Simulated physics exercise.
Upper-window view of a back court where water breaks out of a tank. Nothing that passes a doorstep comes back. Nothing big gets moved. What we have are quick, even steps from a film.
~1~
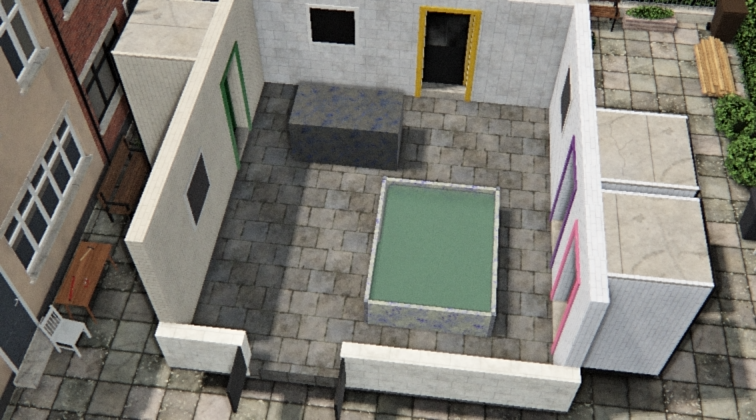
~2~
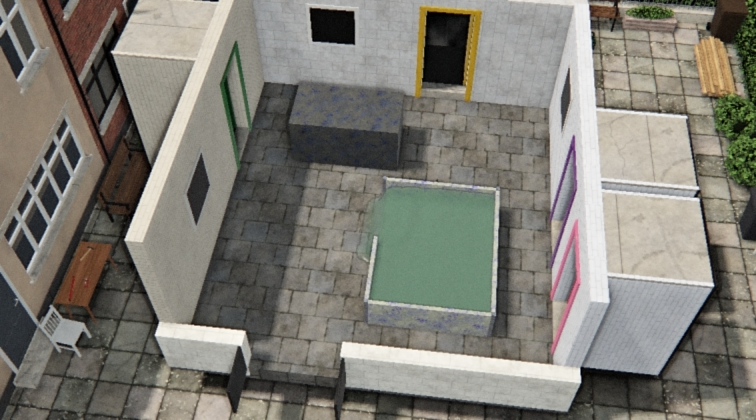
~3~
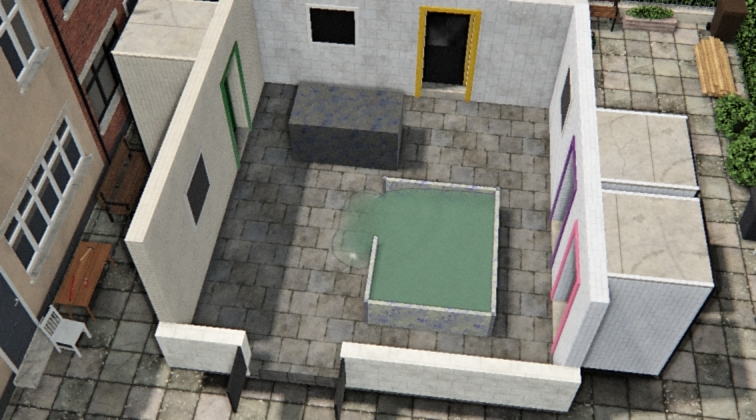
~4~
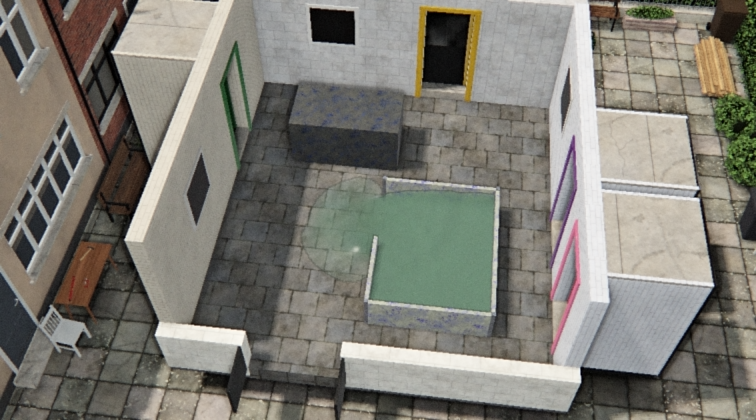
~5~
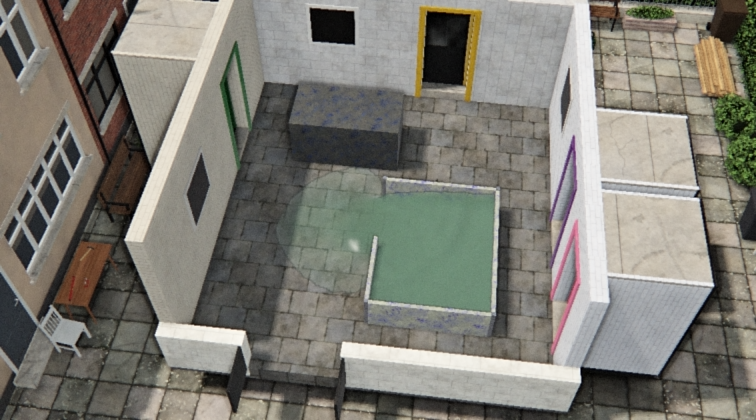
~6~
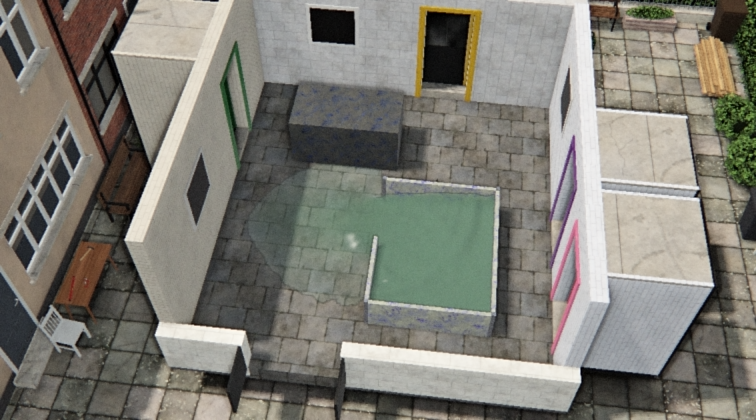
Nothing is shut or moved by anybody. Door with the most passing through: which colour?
Green.
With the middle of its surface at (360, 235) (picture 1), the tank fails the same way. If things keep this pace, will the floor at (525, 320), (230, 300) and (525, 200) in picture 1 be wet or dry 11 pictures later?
Result, in order: Unaffected; affected; unaffected.
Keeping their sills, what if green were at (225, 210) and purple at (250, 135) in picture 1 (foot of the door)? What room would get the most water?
That would be the green one.
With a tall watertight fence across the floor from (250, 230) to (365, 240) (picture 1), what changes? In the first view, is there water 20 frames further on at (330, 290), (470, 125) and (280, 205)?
Going through them in order, I get inundated, high and dry and inundated.
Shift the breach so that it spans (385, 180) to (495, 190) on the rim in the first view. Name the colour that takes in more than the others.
The yellow door, I reckon.
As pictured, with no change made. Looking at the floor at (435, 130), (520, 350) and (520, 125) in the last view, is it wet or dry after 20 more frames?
The first spot is spared, the second spared and the third spared.
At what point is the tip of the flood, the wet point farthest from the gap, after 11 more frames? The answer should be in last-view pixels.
(263, 90).
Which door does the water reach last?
I'd go with the purple door.
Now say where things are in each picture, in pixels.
In the first frame, the open tank at (435, 245) is whole and still.
In the second frame, the front is at (368, 259), out from the gap at (382, 223).
In the third frame, the front is at (338, 253), out from the gap at (382, 224).
In the fourth frame, water pours out at (382, 224) and has run to (306, 241).
In the fifth frame, the front is at (281, 233), out from the gap at (382, 225).
In the sixth frame, the front is at (252, 224), out from the gap at (382, 224).
A moment on, water covers 25 % of the floor; green door wet at the sill, nothing in, purple door not reached, pink door not reached, yellow door not reached.
Next, water covers 30 % of the floor; green door some in, purple door not reached, pink door not reached, yellow door not reached.
Then, water covers 45 % of the floor; green door a lot in, purple door not reached, pink door not reached, yellow door not reached.
Later, water covers 80 % of the floor; green door a lot in, purple door not reached, pink door not reached, yellow door wet at the sill, nothing in.
In the end, water covers 95 % of the floor; green door a lot in, purple door wet at the sill, nothing in, pink door some in, yellow door wet at the sill, nothing in; the green door has let in the most.
